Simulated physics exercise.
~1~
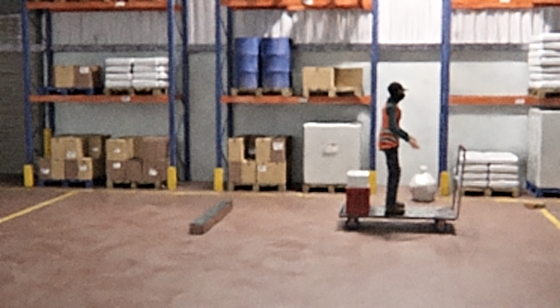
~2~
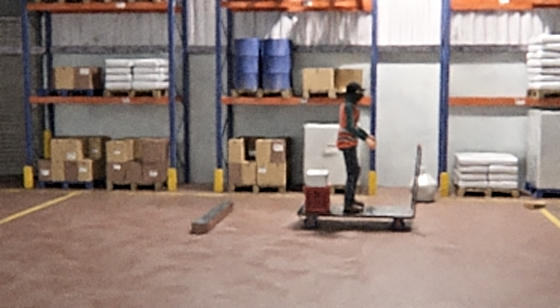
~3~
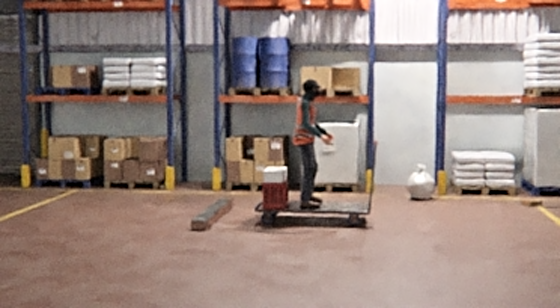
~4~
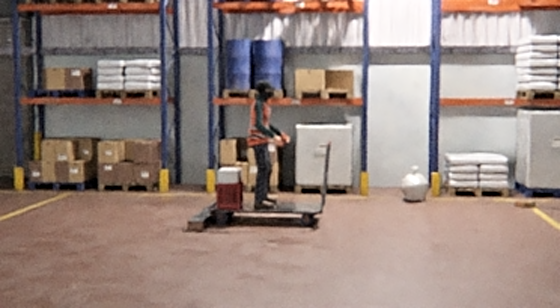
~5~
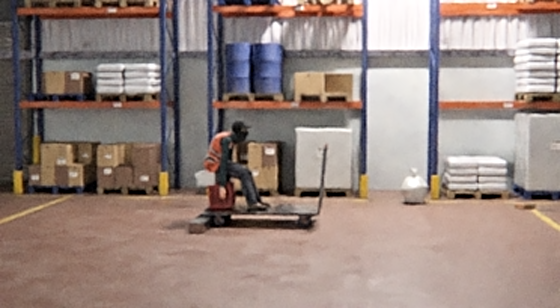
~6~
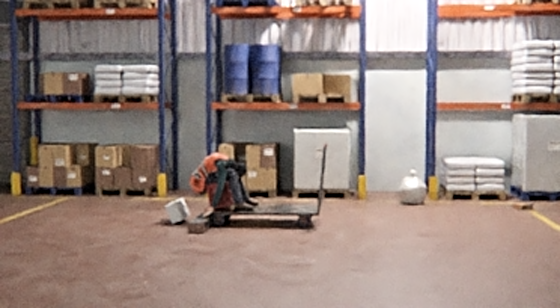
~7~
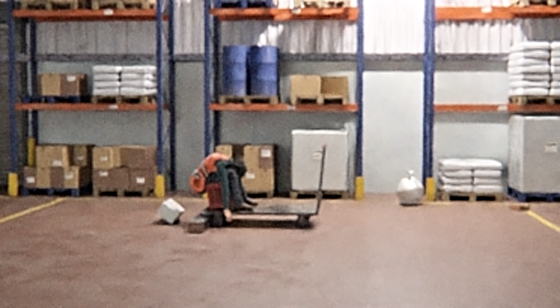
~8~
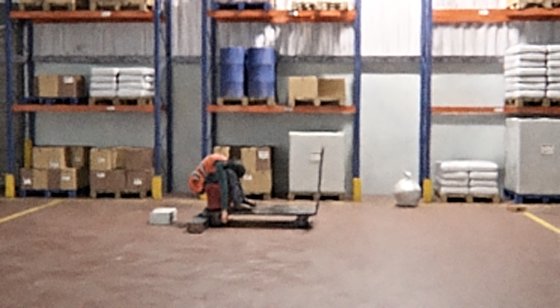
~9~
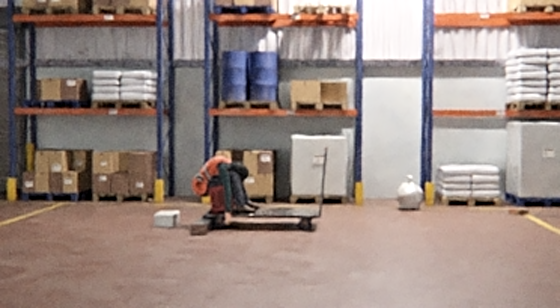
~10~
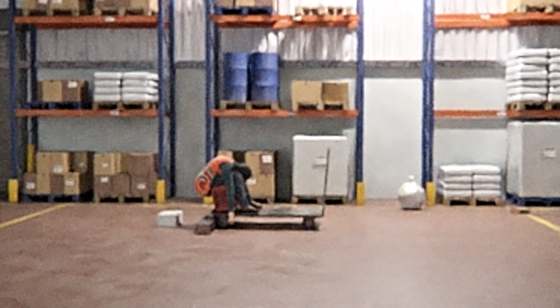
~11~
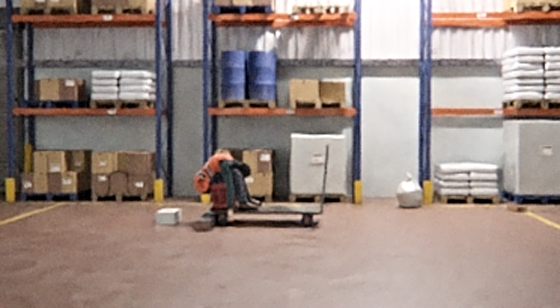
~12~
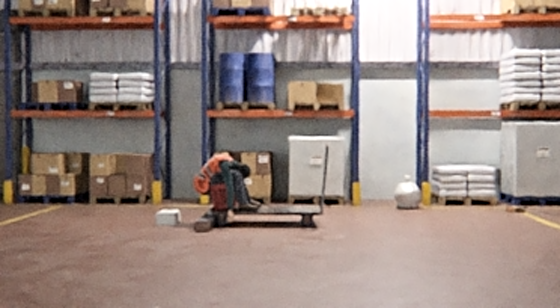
Trolley carrying a standing rider rolling left into a kerb, stopping dead, the white tote tumbling off and the rider slumping forward over the red crate.
